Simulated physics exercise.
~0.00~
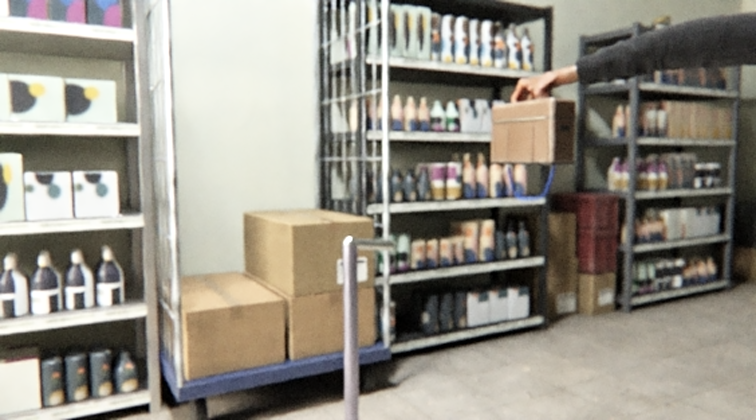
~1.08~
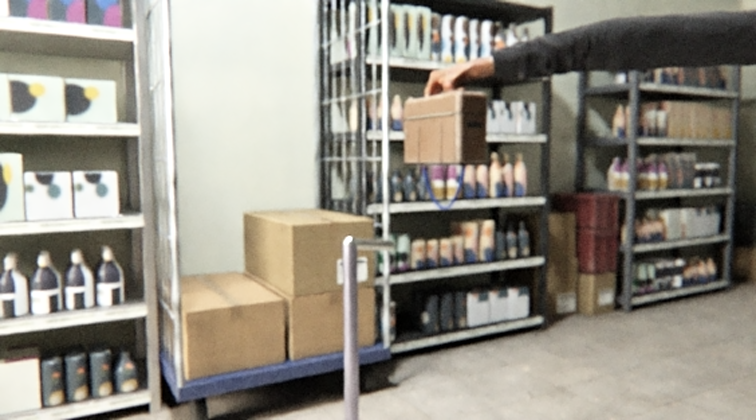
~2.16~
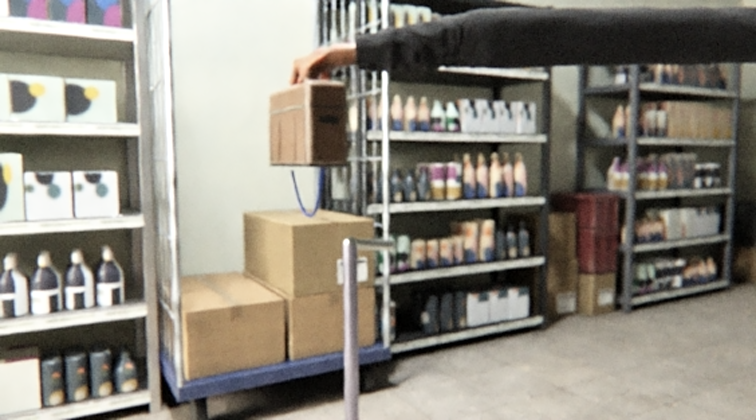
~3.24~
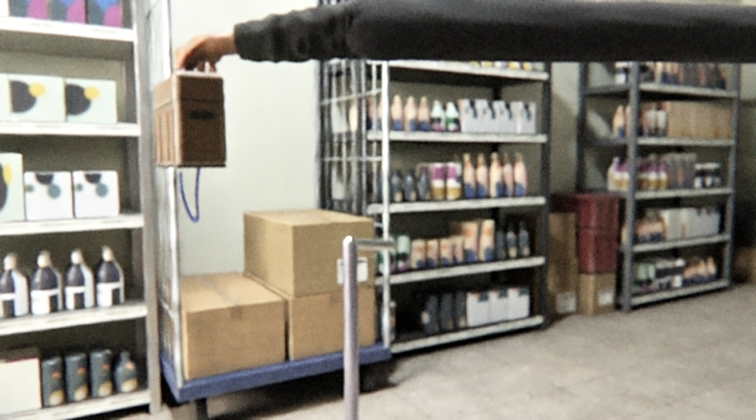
A small brown case hangs from a hand at the end of a dark-sleeved arm, with a blue loop of lace dangling beneath it, in a storeroom seen from a fixed viewpoint. Shelves of bottles and boxes line the pale walls, and cardboard boxes sit on a blue-based cart behind a slim grey post with a hook near the centre. The arm reaches in from the right and carries the case steadily left. The case nears the post, then passes above it, the loop swinging clear of the hook. It ends upright at the left, still held, its loop free.
